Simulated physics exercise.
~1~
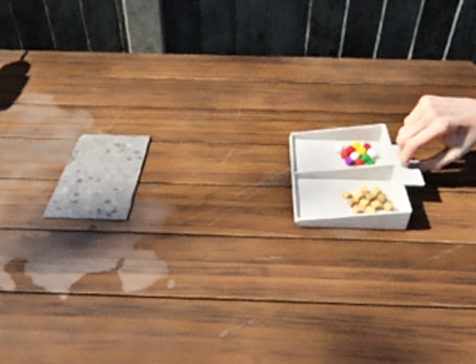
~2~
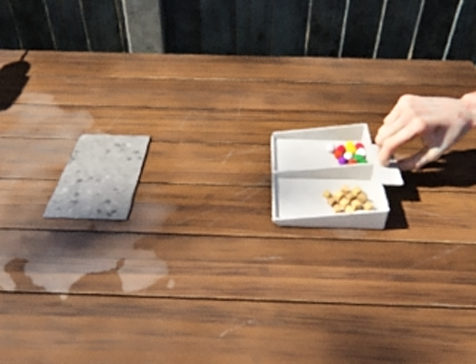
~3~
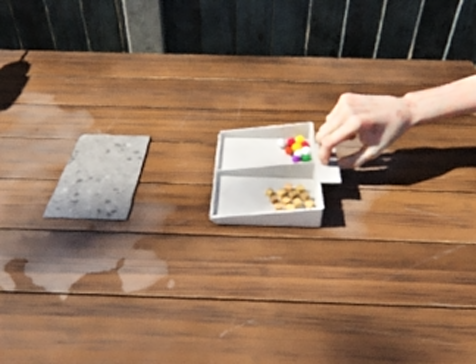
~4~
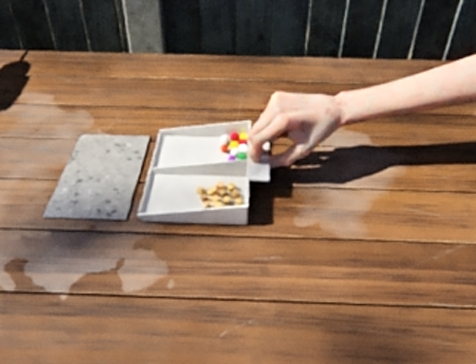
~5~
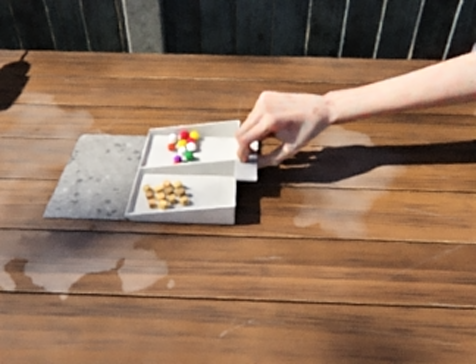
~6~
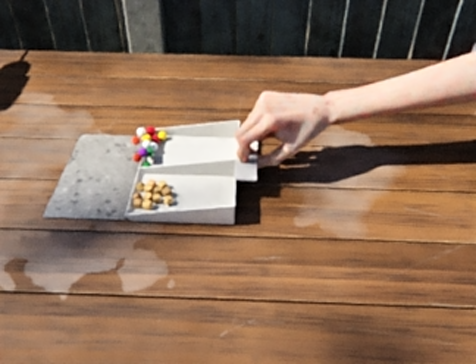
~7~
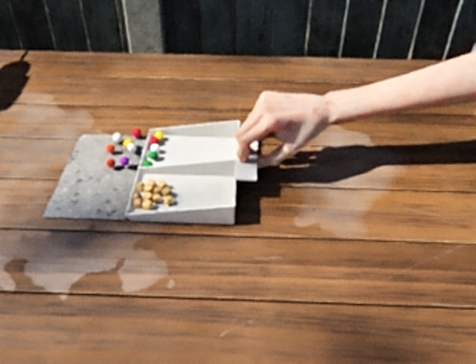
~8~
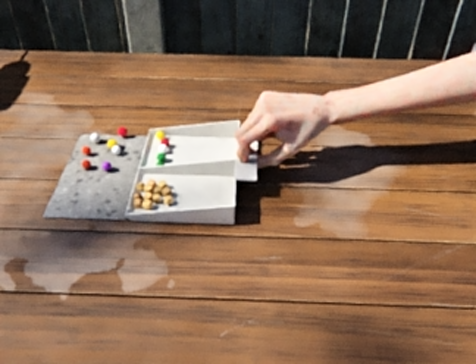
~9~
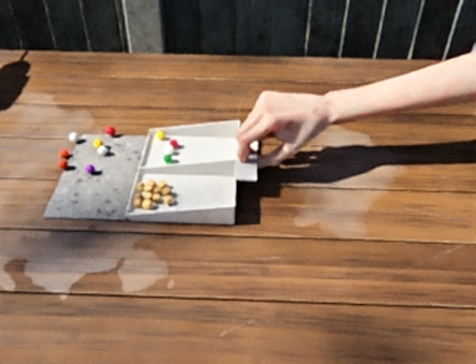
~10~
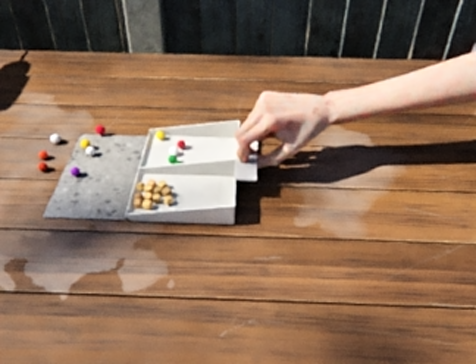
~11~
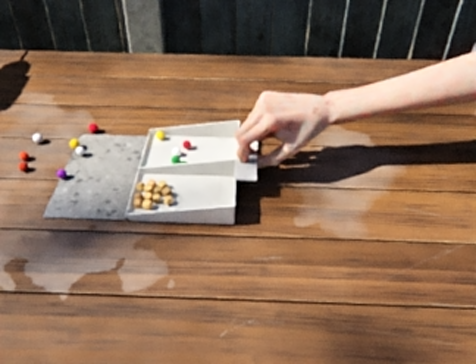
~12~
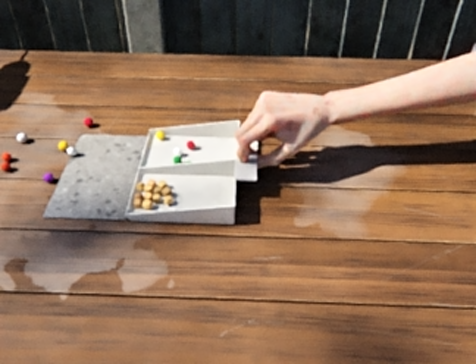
On a sunlit wooden table, a hand holds the right end of a white tray with two compartments, colourful beads in the far one and tan, nut-like pieces in the near one. The hand slides the tray left towards a flat grey slab. The tray stops against the slab's edge, and both batches shift forward to the front rim. The tan pieces bunch up there and stay inside. Several coloured beads spill over the rim, roll across the slab and scatter onto the table at the left, while a few remain in the tray, the hand still holding it.
